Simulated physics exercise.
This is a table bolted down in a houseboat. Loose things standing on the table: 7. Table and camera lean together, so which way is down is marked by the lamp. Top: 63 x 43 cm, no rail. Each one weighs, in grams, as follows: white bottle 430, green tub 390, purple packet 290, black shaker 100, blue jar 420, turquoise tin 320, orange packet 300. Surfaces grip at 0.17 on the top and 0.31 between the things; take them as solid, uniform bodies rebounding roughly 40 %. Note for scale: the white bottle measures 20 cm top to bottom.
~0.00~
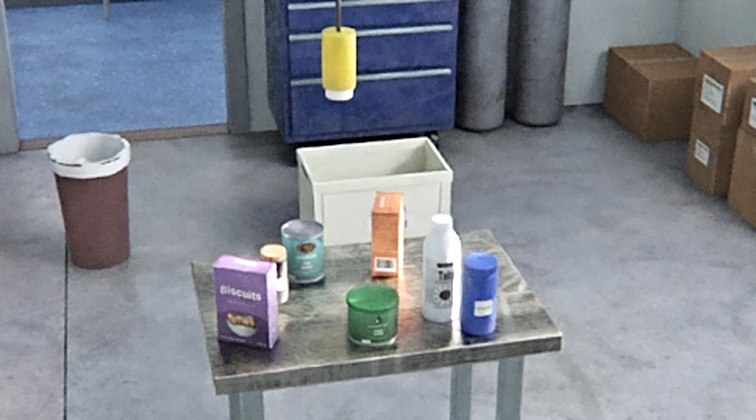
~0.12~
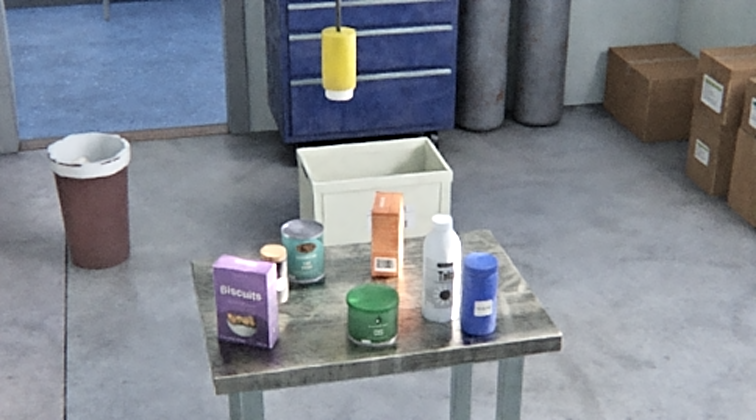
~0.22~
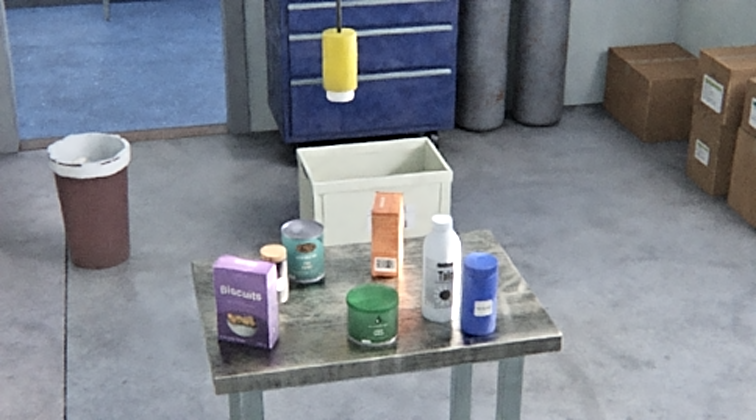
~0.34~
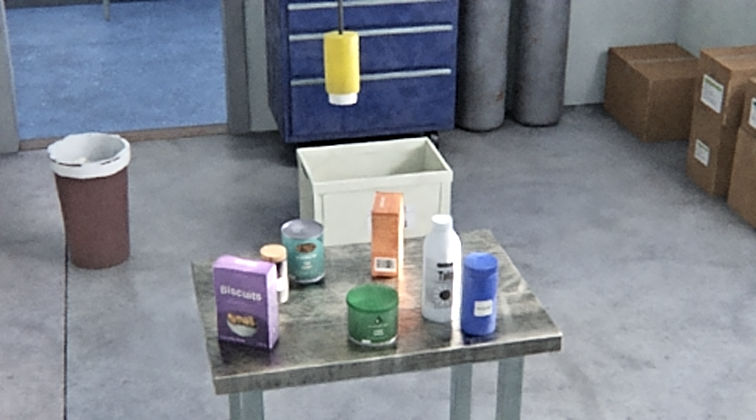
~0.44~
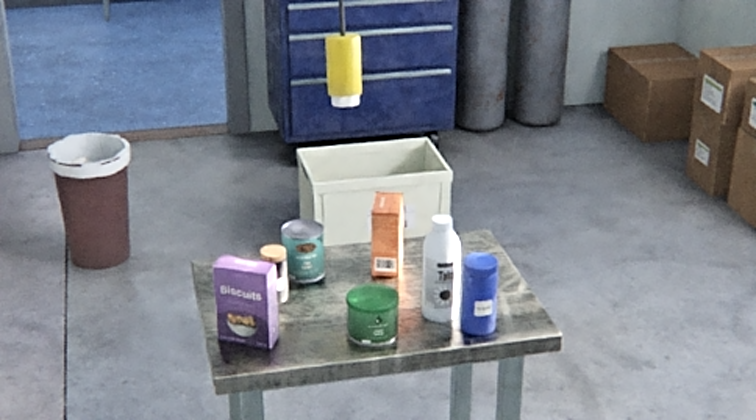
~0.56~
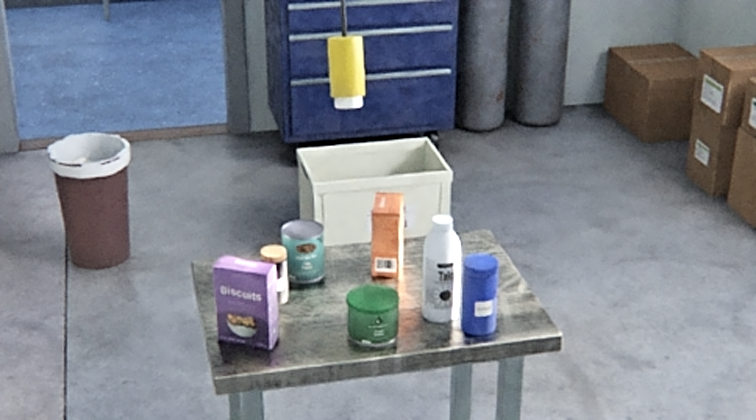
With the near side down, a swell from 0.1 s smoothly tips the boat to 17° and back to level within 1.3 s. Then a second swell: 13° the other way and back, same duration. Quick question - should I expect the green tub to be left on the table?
No, it won't be.
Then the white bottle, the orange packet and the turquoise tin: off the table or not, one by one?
Afterwards, the white bottle leaves its support, the orange packet stays on its support, and the turquoise tin stays on its support.
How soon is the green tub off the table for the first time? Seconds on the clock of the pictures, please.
Around 0.9 seconds.
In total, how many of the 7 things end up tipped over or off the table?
In total, 5.
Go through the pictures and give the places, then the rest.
Boat level; green tub (373, 315); white bottle (441, 267), in the first frame.
Boat level; black shaker (274, 274); blue jar (479, 294), in the second frame.
Boat heeled 1°, near side down; turquoise tin (303, 251); orange packet (387, 234), in the third frame.
Boat heeled 5°, near side down; white bottle (441, 267); purple packet (246, 302), in the fourth frame.
Boat heeled 9°, near side down; black shaker (274, 274); blue jar (479, 294), in the fifth frame.
Boat heeled 14°, near side down; green tub (373, 315); turquoise tin (303, 251), in the sixth frame.
After 1.16 s, boat heeled 5°, near side down; white bottle, green tub, purple packet and blue jar now off the table; orange packet slid 20 cm; black shaker slid 20 cm.
After 1.56 s, boat heeled 2°, far side down; black shaker now off the table; orange packet slid 28 cm; turquoise tin slid 27 cm.
At rest (3.2 s), off the table, white bottle, green tub, purple packet, black shaker and blue jar; not toppled but over 5 cm from the start, turquoise tin and orange packet.
